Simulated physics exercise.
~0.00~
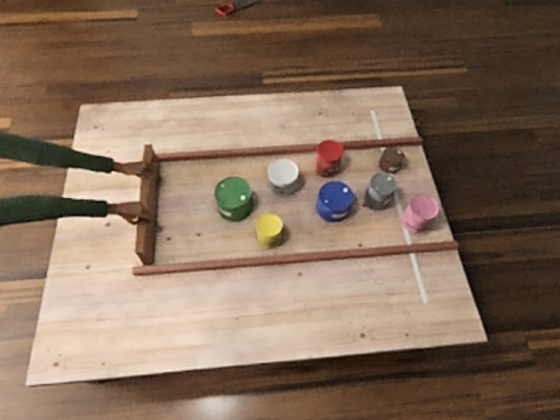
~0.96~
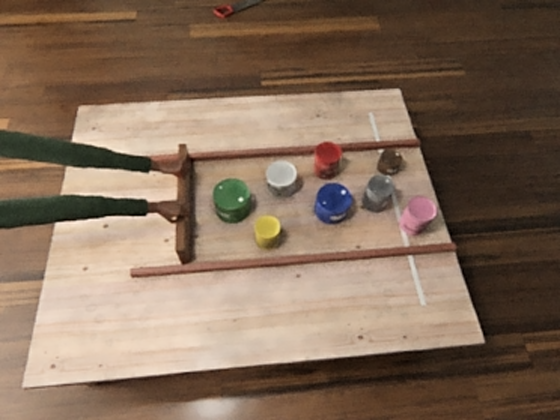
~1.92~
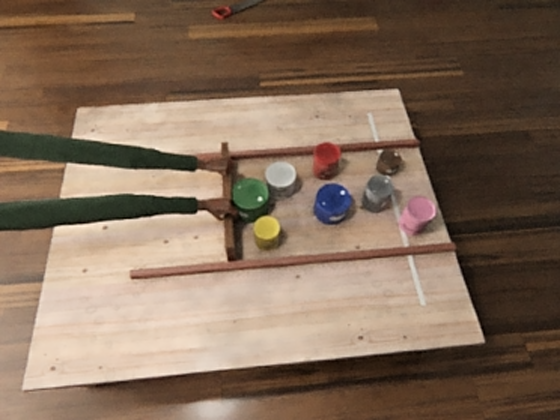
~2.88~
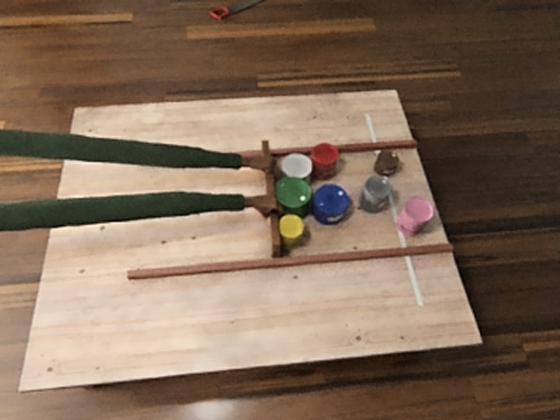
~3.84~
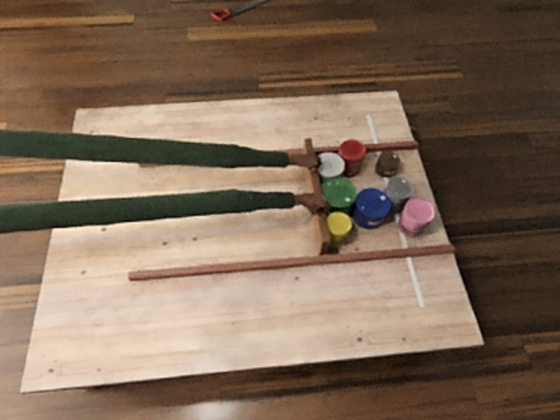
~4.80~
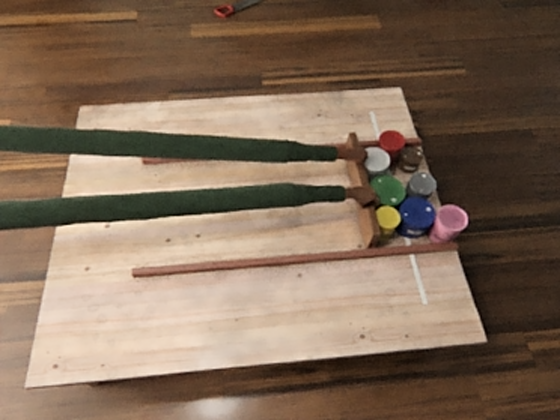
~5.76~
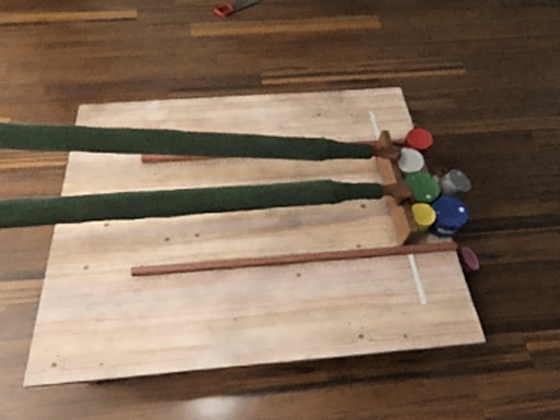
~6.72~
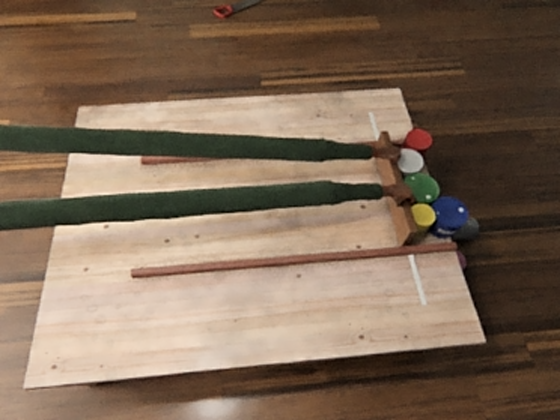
In the video, two green-sleeved arms push a wooden plank rightward between two battens on a low platform, gathering colourful tubs and canisters toward the edge. The plank halts near the white tape as the grey, brown and pink containers drop off, while the others remain bunched at the edge.
